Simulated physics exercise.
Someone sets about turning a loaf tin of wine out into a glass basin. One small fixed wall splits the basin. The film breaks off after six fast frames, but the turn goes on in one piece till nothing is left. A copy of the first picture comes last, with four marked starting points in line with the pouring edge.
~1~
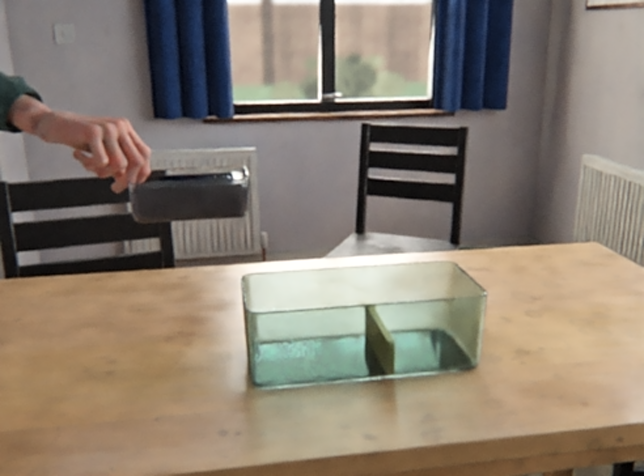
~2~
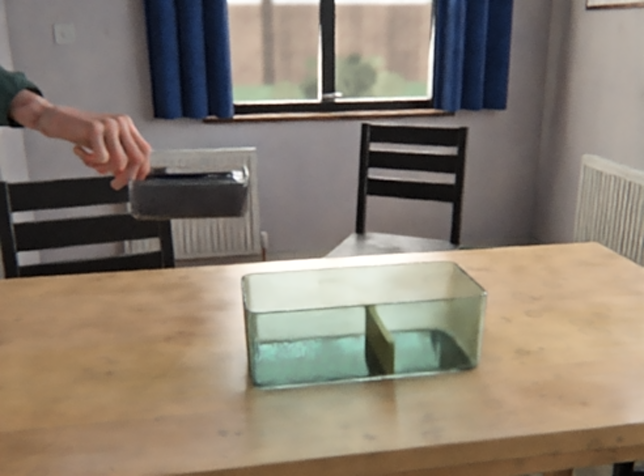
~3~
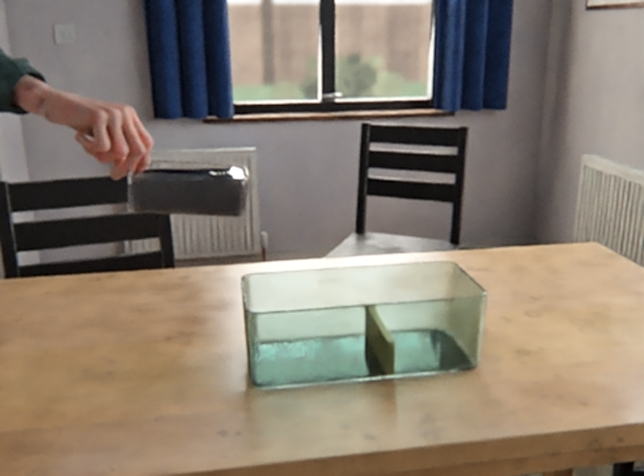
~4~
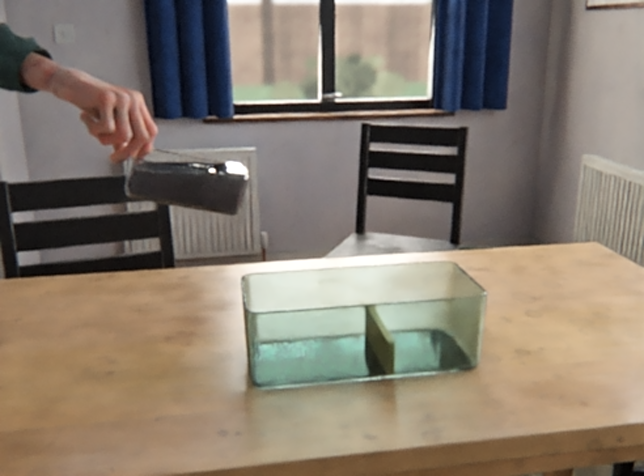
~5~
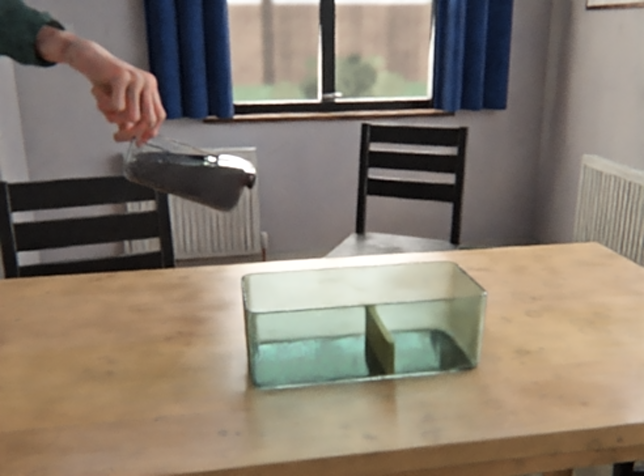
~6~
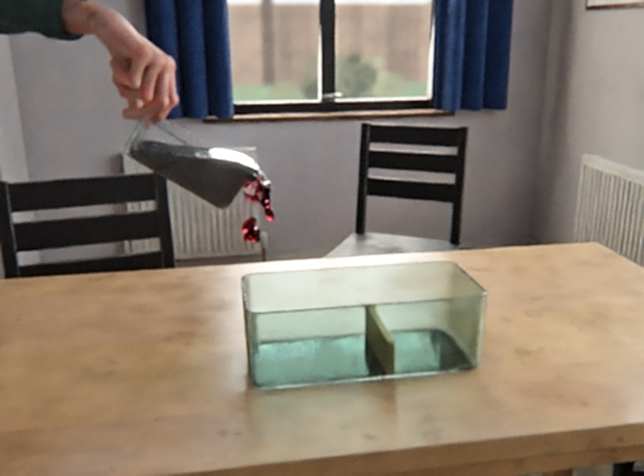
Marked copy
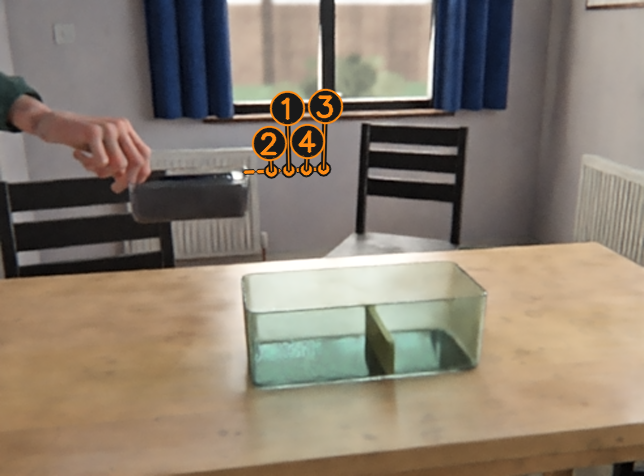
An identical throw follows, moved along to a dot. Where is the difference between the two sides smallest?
Place 1 does it best.
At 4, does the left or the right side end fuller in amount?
The right one.
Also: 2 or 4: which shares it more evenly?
4.
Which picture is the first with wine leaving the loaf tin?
In picture 4.
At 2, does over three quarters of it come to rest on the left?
Yes, it does.
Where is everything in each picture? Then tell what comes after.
The first frame shows upright, lip at (245, 172); basin from (251, 386) to (479, 365); top of the wall at (379, 321); nothing has left yet.
The second frame shows upright, lip at (245, 172); nothing has left yet.
The third frame shows tipped about 6°, lip at (245, 172); nothing has left yet.
The fourth frame shows tipped about 13°, lip at (245, 172); wine is over the lip, down to (245, 172).
The fifth frame shows tipped about 23°, lip at (245, 172); wine is over the lip, down to (249, 183).
The sixth frame shows tipped about 34°, lip at (245, 172); wine is over the lip, down to (256, 235).
On the marked copy, 1 at (288, 170); 2 at (271, 171); 3 at (323, 168); 4 at (306, 169).
For place 1, about 48 % ends left of the wall and 47 % right of it; 6 % is lost outside.
For place 2, about 83 % ends left of the wall and 11 % right of it; 6 % is lost outside.
For place 3, about 22 % ends left of the wall and 72 % right of it; 6 % is lost outside.
For place 4, about 29 % ends left of the wall and 66 % right of it; 5 % is lost outside.
